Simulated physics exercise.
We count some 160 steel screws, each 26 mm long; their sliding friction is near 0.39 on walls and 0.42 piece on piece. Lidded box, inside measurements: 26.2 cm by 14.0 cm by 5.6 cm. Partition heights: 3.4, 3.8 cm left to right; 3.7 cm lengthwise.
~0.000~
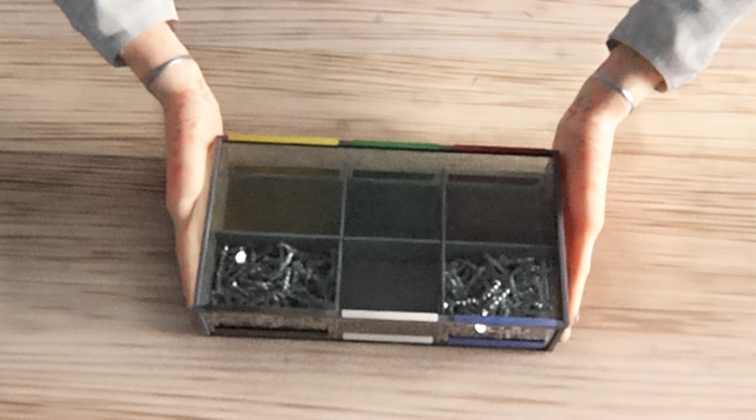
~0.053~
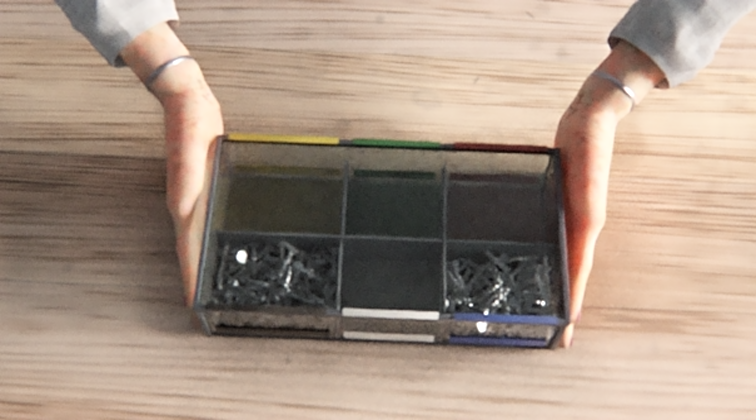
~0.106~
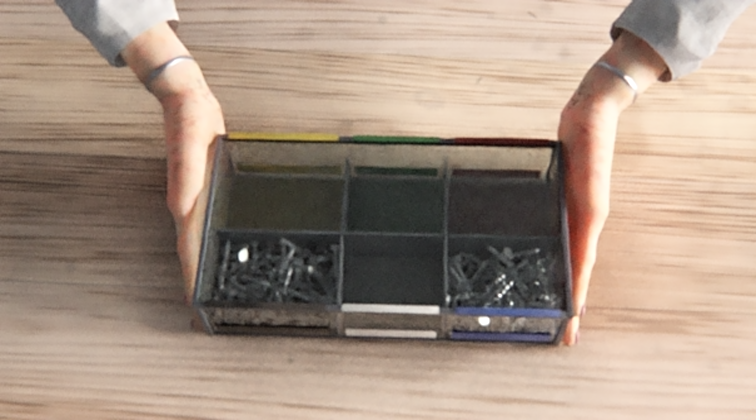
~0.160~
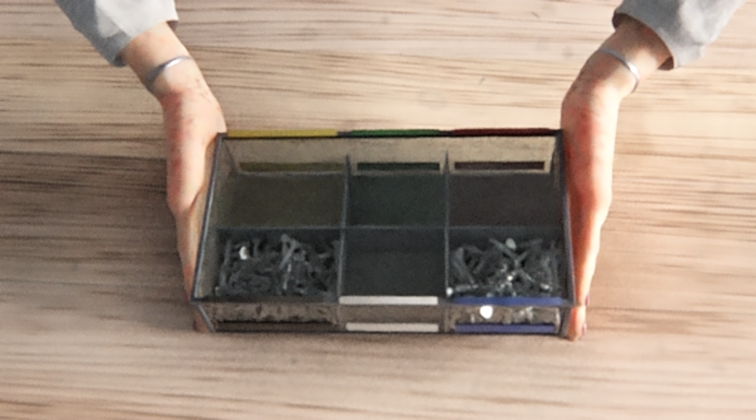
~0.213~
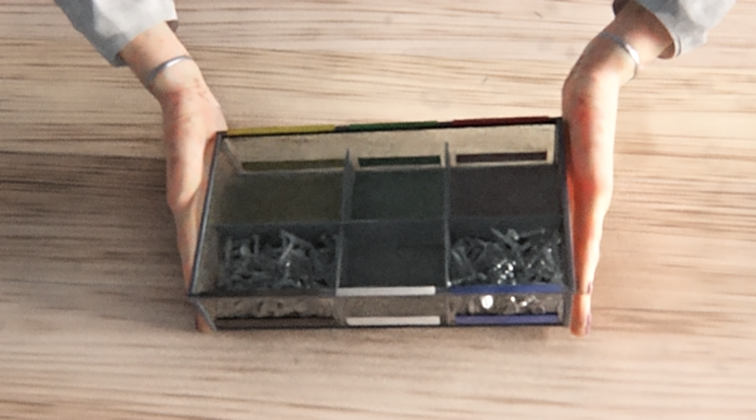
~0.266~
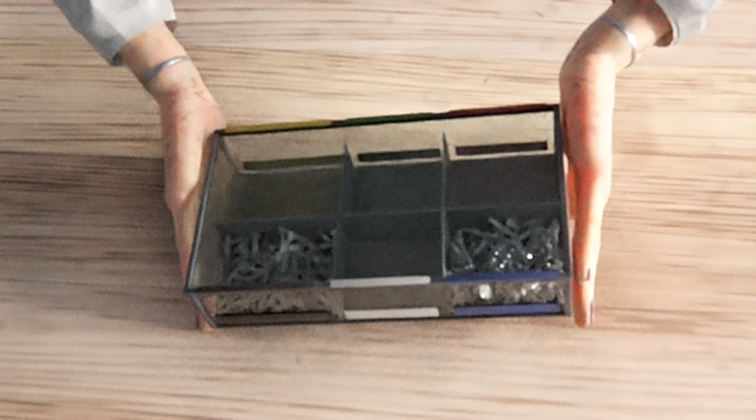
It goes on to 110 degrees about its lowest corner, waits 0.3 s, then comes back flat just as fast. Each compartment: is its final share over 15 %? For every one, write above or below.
Red below, blue above, green below, yellow above, white below, black above.
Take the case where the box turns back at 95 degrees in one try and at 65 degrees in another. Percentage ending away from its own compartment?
First try: Around 30 %; second try: Around 5 %.
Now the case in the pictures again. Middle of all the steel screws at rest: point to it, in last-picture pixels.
My guess is close to (275, 271).
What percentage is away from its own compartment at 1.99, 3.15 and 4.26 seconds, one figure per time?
Around 20, then 25, then 30.
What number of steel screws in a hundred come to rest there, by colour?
Red: 0 %, blue: 35 %, green: 0 %, yellow: 25 %, white: 0 %, black: 40 %.
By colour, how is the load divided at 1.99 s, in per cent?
In per cent: Red 0, blue 35, green 0, yellow 20, white 0, black 45.
Then, at 1.99 s, tilt 110 degrees; blue 35 %, yellow 20 %, black 45 %.
Then, at 3.15 s, tilt 55 degrees; blue 35 %, yellow 25 %, black 40 %.
After 4.26 s, tilt 0 degrees; blue 35 %, yellow 25 %, black 40 %.
In the end, at 4.7 s, red 0 %, blue 35 %, green 0 %, yellow 25 %, white 0 %, black 40 %.
